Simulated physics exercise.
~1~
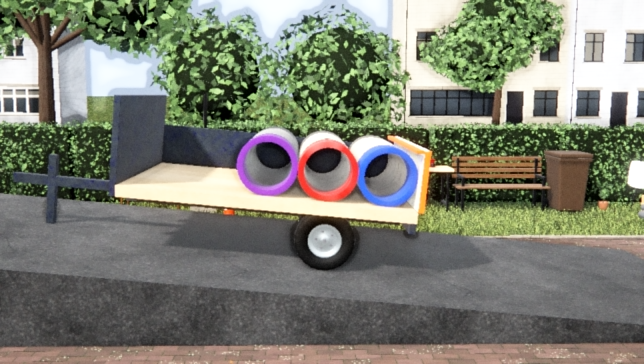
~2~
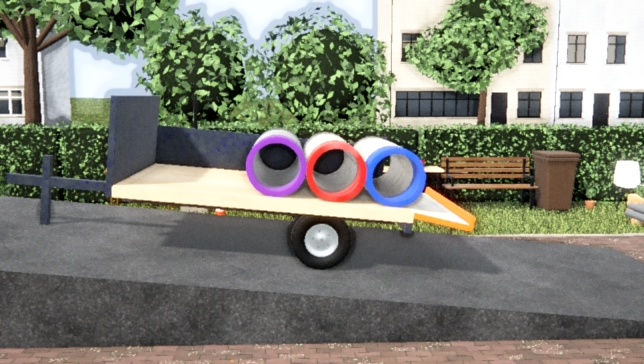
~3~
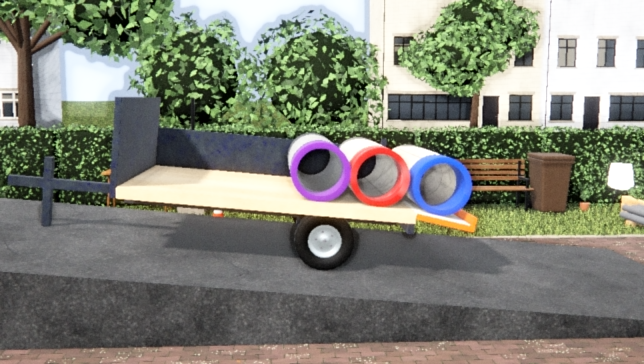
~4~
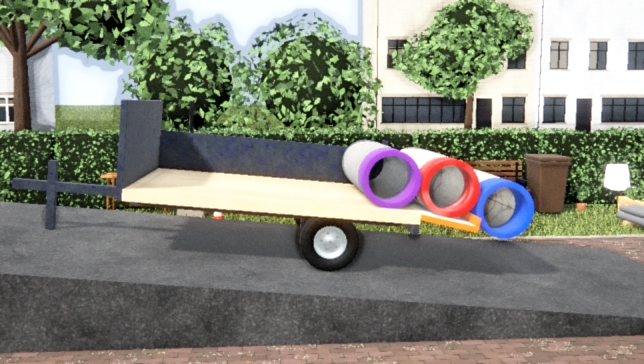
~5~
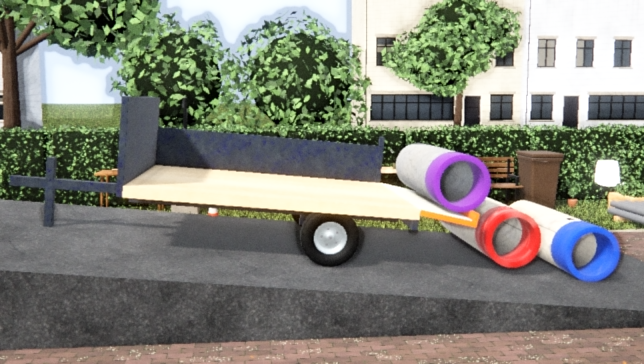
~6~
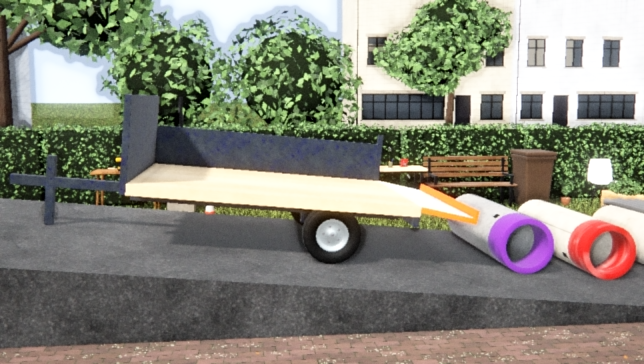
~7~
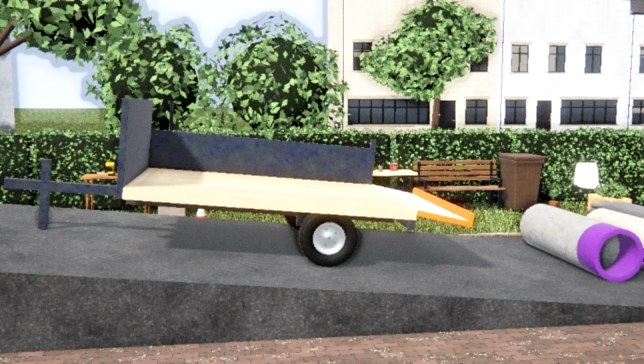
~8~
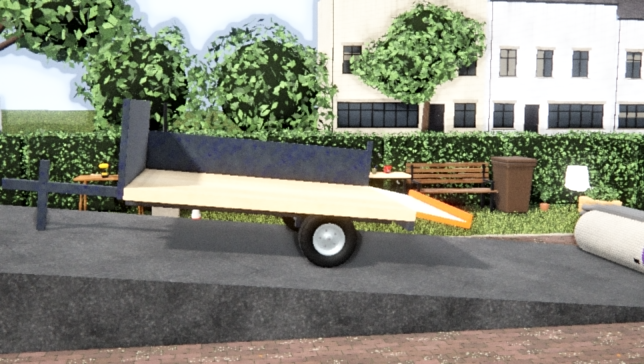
Trailer on a slope dropping its orange gate as blue, red and purple-rimmed pipes roll off rightward onto the ground, leaving it empty.
